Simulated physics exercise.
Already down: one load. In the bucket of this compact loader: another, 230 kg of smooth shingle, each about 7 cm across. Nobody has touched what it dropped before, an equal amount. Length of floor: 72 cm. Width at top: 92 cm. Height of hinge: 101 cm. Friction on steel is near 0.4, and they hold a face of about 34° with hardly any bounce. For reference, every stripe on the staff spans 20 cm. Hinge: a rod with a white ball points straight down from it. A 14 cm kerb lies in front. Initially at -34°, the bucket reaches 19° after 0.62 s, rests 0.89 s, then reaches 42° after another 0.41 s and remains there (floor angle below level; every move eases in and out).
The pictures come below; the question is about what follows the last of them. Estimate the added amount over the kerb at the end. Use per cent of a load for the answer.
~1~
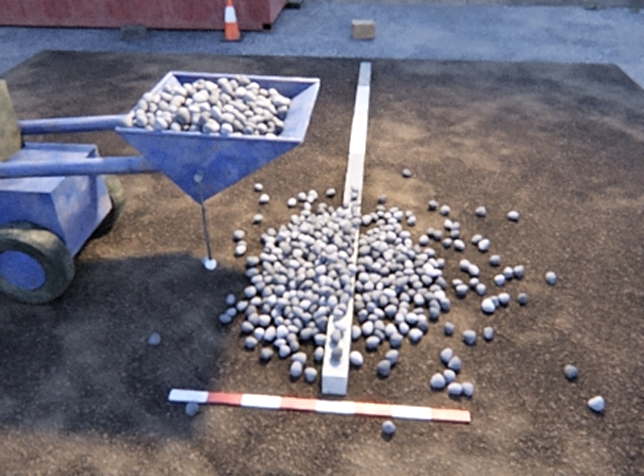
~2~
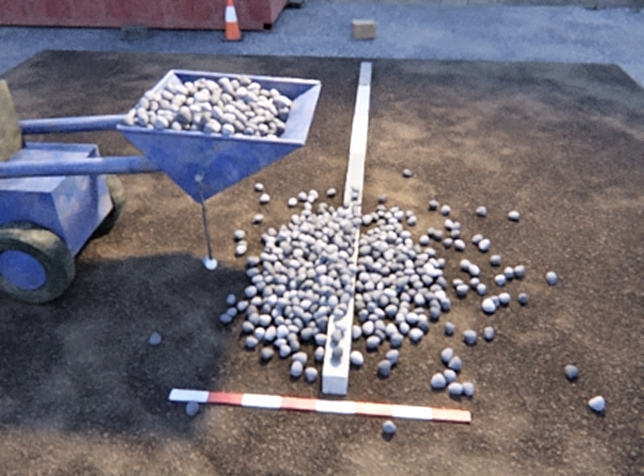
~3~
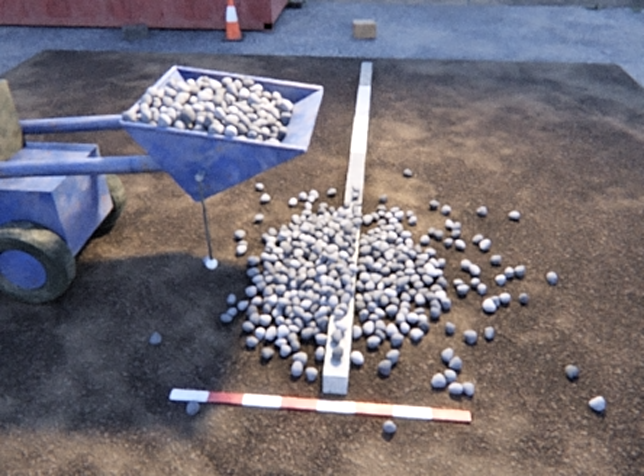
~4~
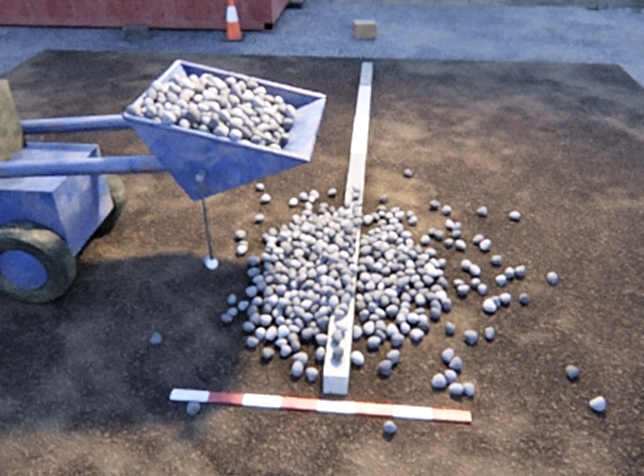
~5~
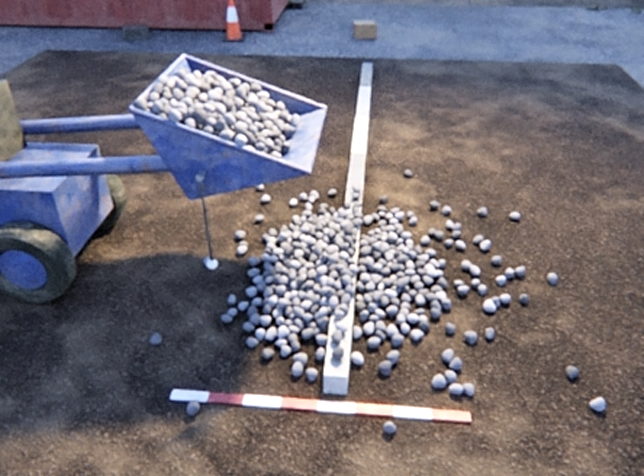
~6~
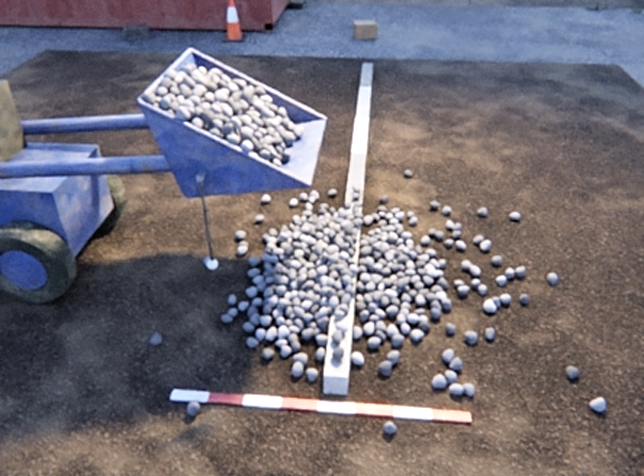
Roughly 64 per cent of a load.
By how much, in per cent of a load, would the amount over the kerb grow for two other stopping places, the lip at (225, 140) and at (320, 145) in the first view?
Close to 5 per cent, followed by close to 80 per cent.
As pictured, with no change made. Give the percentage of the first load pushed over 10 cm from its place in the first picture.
Roughly 10 % of them.
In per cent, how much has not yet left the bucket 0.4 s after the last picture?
Around 95 per cent of the load is still inside.
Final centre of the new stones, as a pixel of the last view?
I'd put their centre close to (372, 265).
Then, 0.2 s after the last picture the floor is at 10°; in per cent of one load, 100 in the bucket, 64 on this side of the kerb, 36 over the kerb; the foremost stones are at (534, 293).
Then, 0.4 s after the last picture the floor is at 19°; in per cent of one load, 96 in the bucket, 68 on this side of the kerb, 36 over the kerb; the foremost stones are at (534, 293).
Then, 2.1 s after the last picture the floor is at 42°; in per cent of one load, 0 in the bucket, 101 on this side of the kerb, 99 over the kerb; the foremost stones are at (544, 299).
Then, 4.5 s after the last picture the floor is at 42°; in per cent of one load, 0 in the bucket, 100 on this side of the kerb, 100 over the kerb; the foremost stones are at (544, 299). Net gain over the kerb, 64.
